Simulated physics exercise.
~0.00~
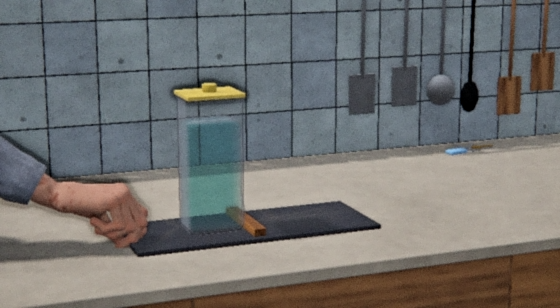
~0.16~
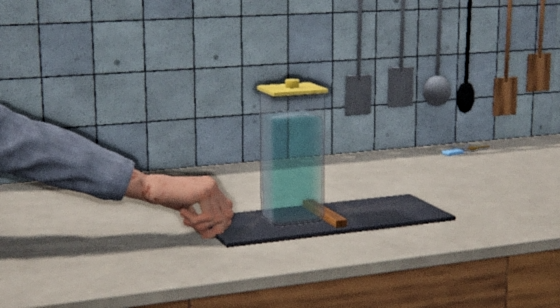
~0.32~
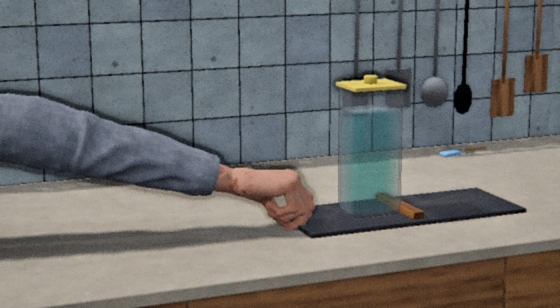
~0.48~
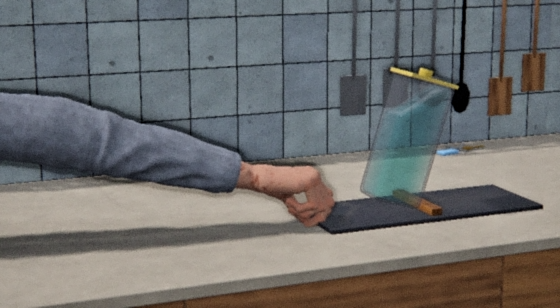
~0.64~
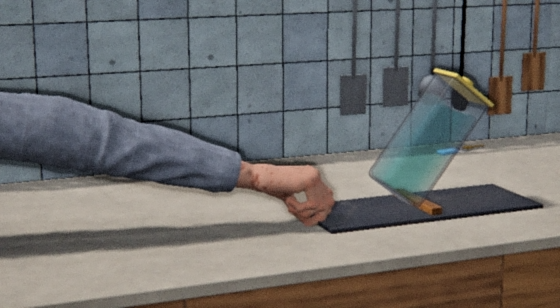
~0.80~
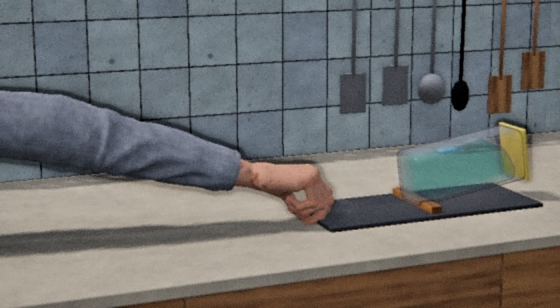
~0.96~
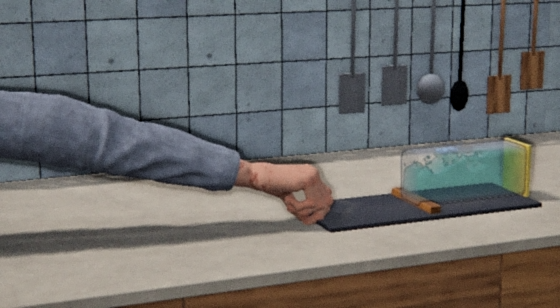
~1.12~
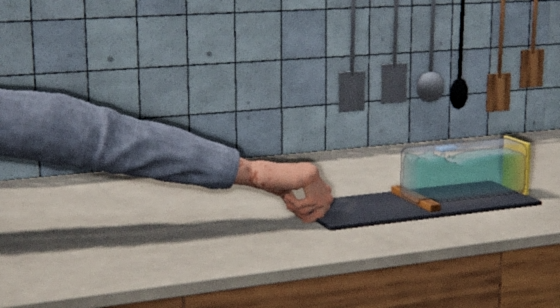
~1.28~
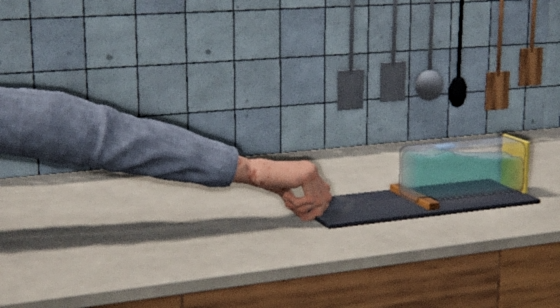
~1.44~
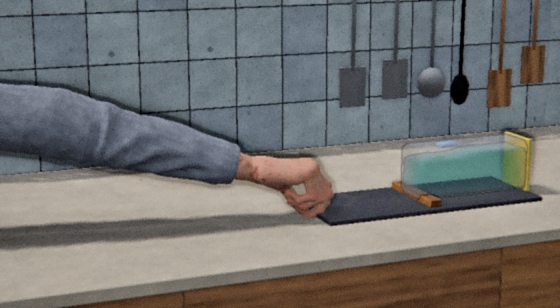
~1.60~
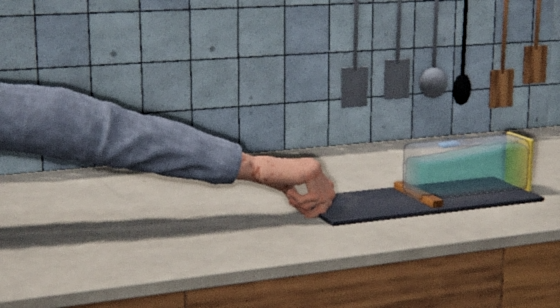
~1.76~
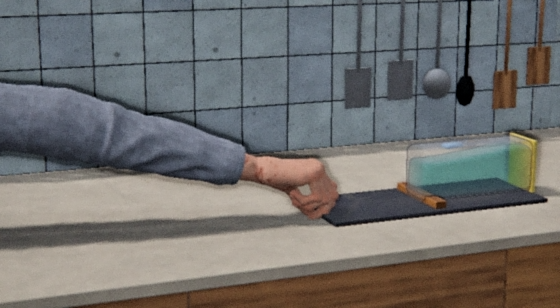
A hand in a grey-blue sleeve, reaching in from the left, holds the edge of a thin dark board on a pale kitchen counter, seen from the front and slightly above. On the board stands a clear square bottle of blue-green water with a yellow cap, beside a small brown batten, while utensils hang against blue-grey tiles behind. The hand slides the board to the right, then stops. The bottle tips rightward over the batten, leaning further until it drops onto its side. The water sloshes and settles, and the bottle stays lying with its cap to the right.
